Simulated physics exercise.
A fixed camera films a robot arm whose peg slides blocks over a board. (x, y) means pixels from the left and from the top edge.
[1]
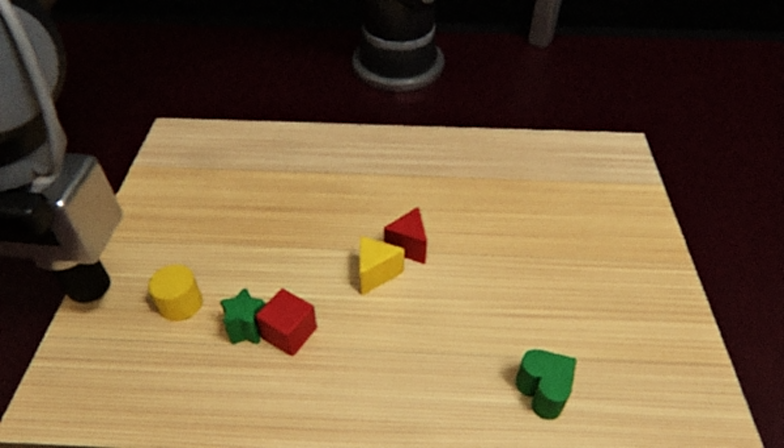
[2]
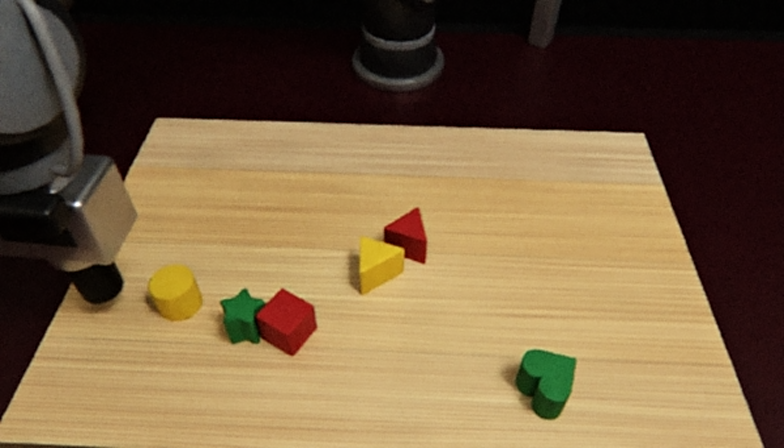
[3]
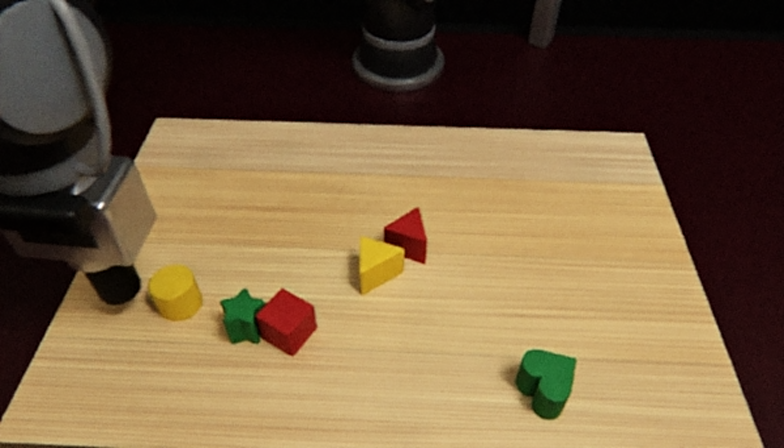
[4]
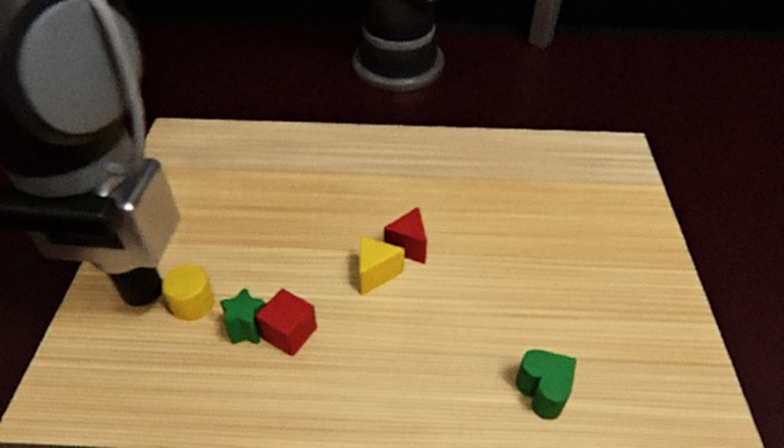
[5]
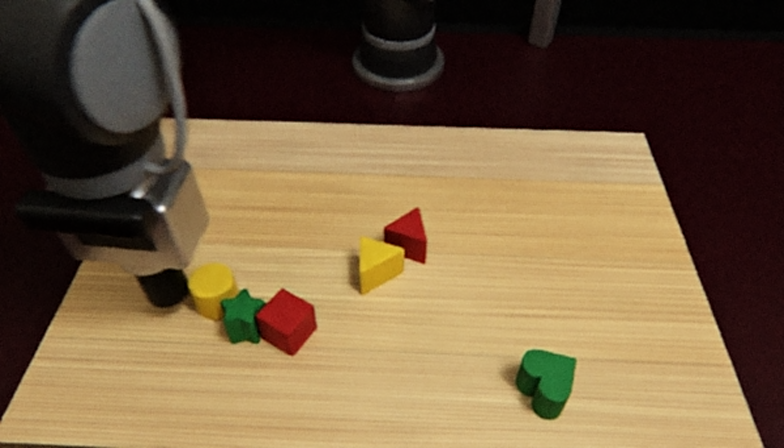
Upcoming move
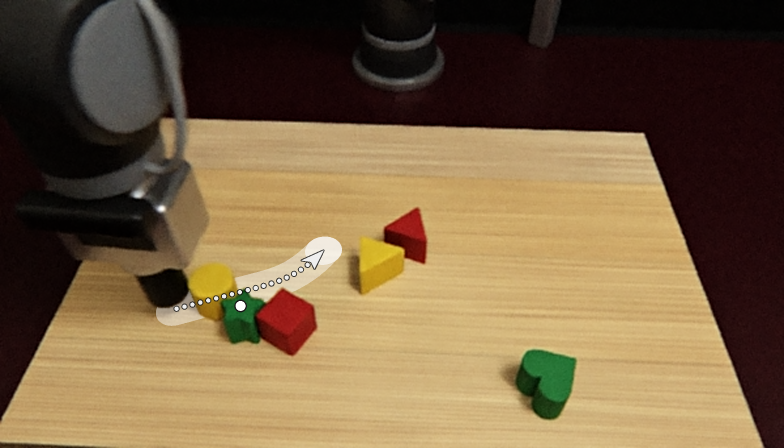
A robot arm with a dark peg moved right across the left side of a wooden board, reached the yellow cylinder and pushed it right, close to the green star beside a red block.
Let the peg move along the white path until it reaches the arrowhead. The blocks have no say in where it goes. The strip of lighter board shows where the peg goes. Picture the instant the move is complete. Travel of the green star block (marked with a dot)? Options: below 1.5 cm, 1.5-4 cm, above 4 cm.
Less than 1.5 cm.
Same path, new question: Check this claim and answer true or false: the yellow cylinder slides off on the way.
Answer: True.
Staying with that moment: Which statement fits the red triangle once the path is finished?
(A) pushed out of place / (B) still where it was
I'll go with B - still where it was.
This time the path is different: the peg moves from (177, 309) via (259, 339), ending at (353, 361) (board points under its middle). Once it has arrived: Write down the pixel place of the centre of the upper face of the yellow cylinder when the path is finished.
Final place: (242, 273).
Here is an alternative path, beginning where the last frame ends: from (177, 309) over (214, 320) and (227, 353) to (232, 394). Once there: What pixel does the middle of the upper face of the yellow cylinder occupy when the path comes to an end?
The middle of its upper face should be somewhere near (243, 272).
The line goes from (177, 309) via (232, 294) and (284, 279), ending at (324, 250); the dot is on the green star block.
What follows on the original path. One third of the way, peg (227, 278); yellow cylinder (268, 266); green star block (246, 301), turned 35° clockwise; red four-sided block (287, 313).
Two thirds of the way, peg (282, 262); yellow cylinder (322, 258); green star block (246, 301), turned 35° clockwise; red four-sided block (287, 313).
At the end, peg (321, 234); yellow cylinder (345, 251); green star block (246, 301), turned 35° clockwise; red four-sided block (287, 313); yellow triangle (383, 254); red triangle unmoved.
